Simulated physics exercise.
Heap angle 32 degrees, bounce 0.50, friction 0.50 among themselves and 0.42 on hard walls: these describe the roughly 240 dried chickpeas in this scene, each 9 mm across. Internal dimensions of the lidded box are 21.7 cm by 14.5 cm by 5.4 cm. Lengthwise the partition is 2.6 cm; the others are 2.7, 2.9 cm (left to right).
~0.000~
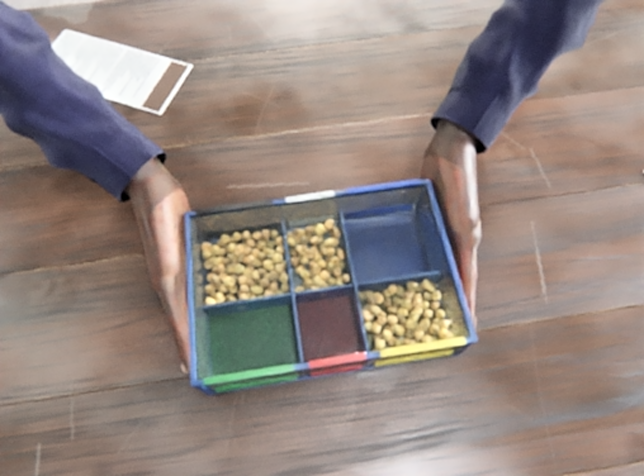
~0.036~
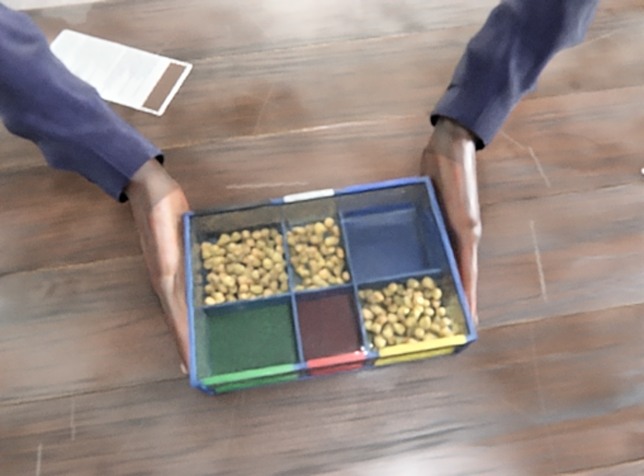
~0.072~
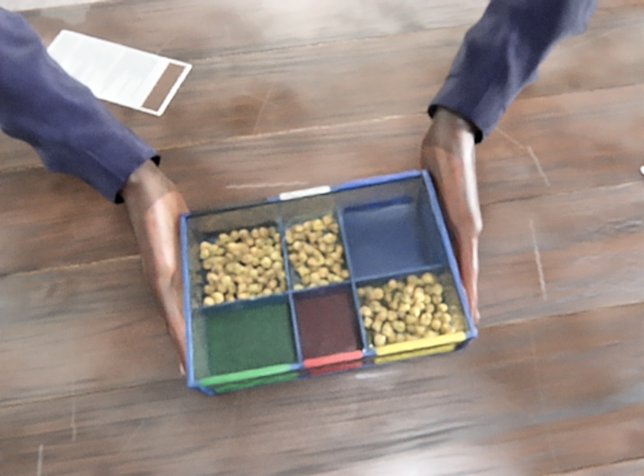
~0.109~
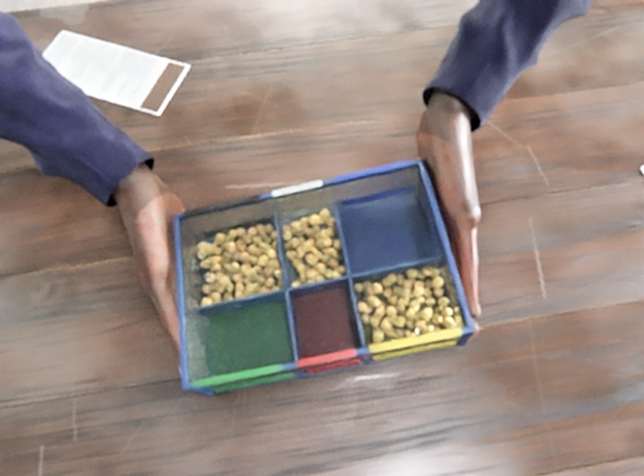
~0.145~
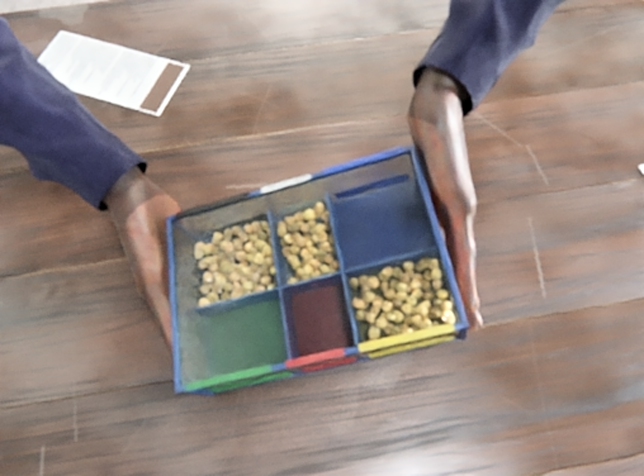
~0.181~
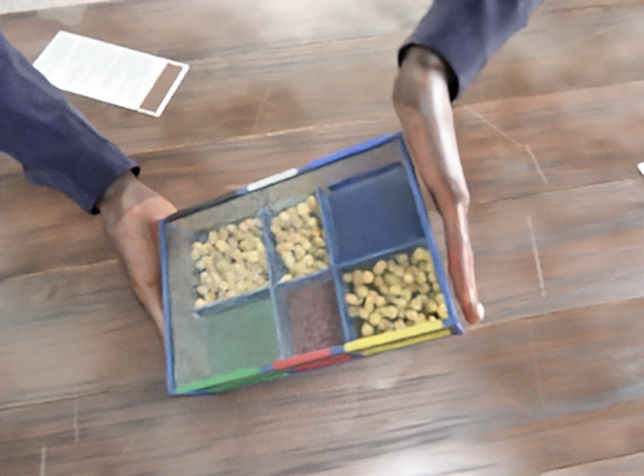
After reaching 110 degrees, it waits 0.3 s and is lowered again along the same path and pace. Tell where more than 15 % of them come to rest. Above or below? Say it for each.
In the end red: Holds a share within the limit, blue: Holds a share within the limit, green: Holds a share past the limit, yellow: Holds a share within the limit, white: Holds a share within the limit, black: Holds a share past the limit.
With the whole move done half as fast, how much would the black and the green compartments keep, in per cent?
Expect black at 55 percent and green at 40 percent.
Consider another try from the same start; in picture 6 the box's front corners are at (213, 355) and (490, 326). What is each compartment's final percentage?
Per cent at the finish: Red 0, blue 65, green 0, yellow 35, white 5, black 0.
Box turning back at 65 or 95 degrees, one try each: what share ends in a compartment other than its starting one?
Close to 10 in a hundred first, and 50 in a hundred second.
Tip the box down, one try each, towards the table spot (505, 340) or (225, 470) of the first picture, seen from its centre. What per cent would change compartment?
Estimate: Some 65 % and some 70 % respectively.
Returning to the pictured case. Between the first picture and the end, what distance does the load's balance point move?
It shifts some 7.5 cm.
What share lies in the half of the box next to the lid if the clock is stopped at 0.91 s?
I'd say around 80 percent of the pieces.
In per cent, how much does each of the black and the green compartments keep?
Black 55, green 40.
After 0.91 s, tilt 110 degrees; red 5 %, green 30 %, yellow 5 %, black 60 %.
After 1.40 s, tilt 59 degrees; green 40 %, yellow 5 %, black 55 %.
After 1.95 s, tilt 0 degrees; green 40 %, black 55 %.
In the end, at 2.5 s, red 0 %, blue 0 %, green 40 %, yellow 0 %, white 0 %, black 55 %.
